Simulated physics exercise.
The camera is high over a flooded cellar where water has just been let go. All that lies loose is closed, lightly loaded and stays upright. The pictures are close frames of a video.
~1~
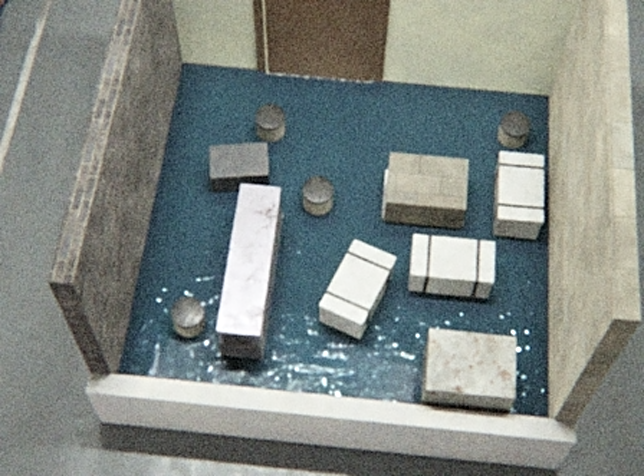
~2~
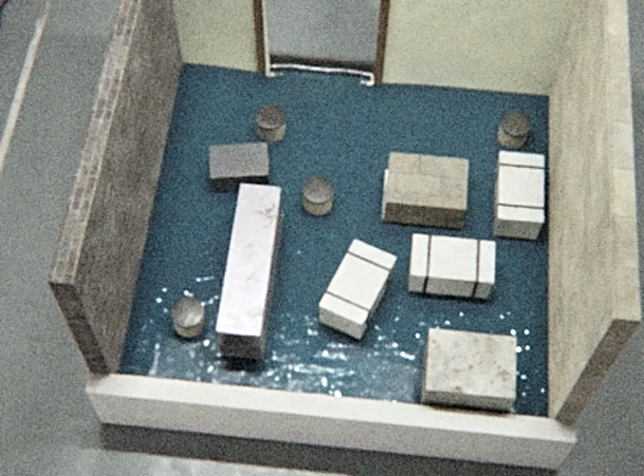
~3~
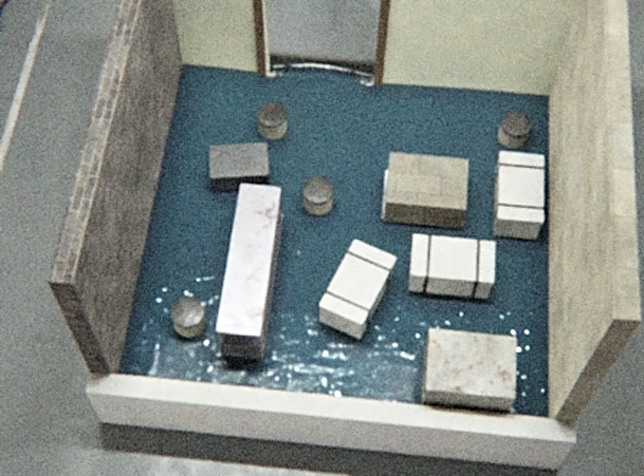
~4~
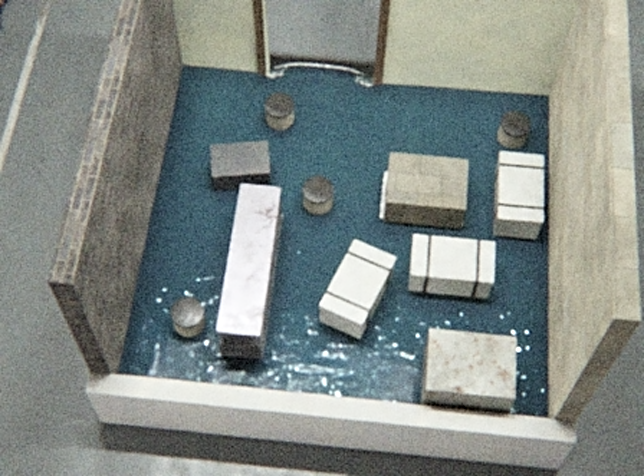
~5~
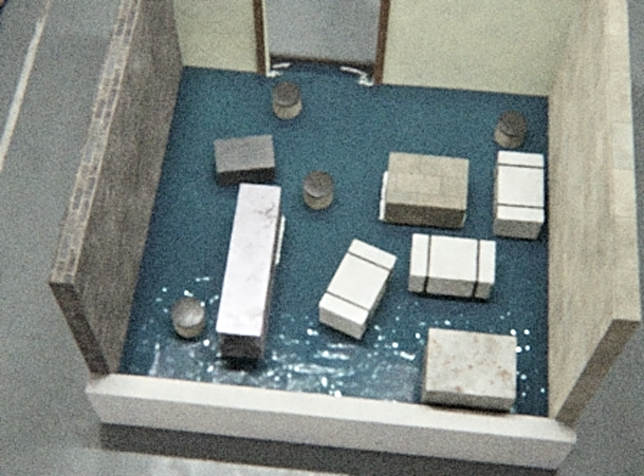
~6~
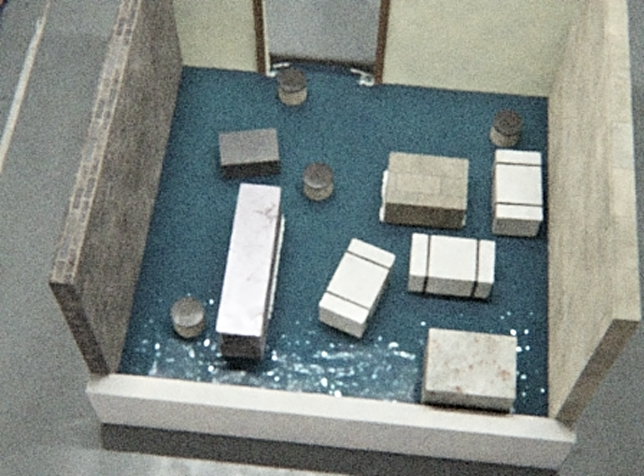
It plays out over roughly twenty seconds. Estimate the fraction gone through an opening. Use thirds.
It is two thirds or more.
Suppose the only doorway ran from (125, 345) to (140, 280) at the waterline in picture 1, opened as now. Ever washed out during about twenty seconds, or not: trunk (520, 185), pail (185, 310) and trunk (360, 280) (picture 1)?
As listed: Inside, carried outside, no.
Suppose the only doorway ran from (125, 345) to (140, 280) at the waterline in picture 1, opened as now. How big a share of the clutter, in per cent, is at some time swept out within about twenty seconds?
About 50 per cent.
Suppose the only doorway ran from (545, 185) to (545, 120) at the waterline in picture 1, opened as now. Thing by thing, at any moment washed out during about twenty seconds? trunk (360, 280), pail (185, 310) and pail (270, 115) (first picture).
In that order: Kept in, no, carried outside.
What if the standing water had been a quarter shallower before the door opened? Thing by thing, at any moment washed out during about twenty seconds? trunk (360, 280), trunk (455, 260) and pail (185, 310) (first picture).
As listed: Gone, inside, kept in.
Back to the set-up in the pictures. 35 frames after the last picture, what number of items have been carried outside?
It comes to 6.
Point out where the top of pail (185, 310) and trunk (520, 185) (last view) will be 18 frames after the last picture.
Around (202, 248) and (459, 113).
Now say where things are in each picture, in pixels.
The first frame shows a pail at (270, 116), afloat; a crate at (239, 160) floats; 0 of 8 have shifted.
The second frame shows a pail at (270, 116) floats; a crate at (239, 160) floats; 0 of 8 have shifted.
The third frame shows a pail at (272, 114) floats, close to its start; a crate at (239, 160) floats; 1 of 8 have shifted.
The fourth frame shows a pail at (279, 105), afloat, close to its start; a crate at (240, 159), afloat; 1 of 8 have shifted.
The fifth frame shows a pail at (286, 93), afloat, a stride from its start; a crate at (244, 153), afloat, close to its start; 3 of 8 have shifted.
The sixth frame shows a pail at (292, 80), afloat, a stride from its start; a crate at (249, 146), afloat, close to its start; 4 of 8 have shifted.
A moment on, 1 of 8 are out; 7 afloat.
Next, 3 of 8 are out; 5 afloat.
Later, 6 of 8 are out; 2 afloat.
In the end, 6 of 8 are out; 2 afloat.
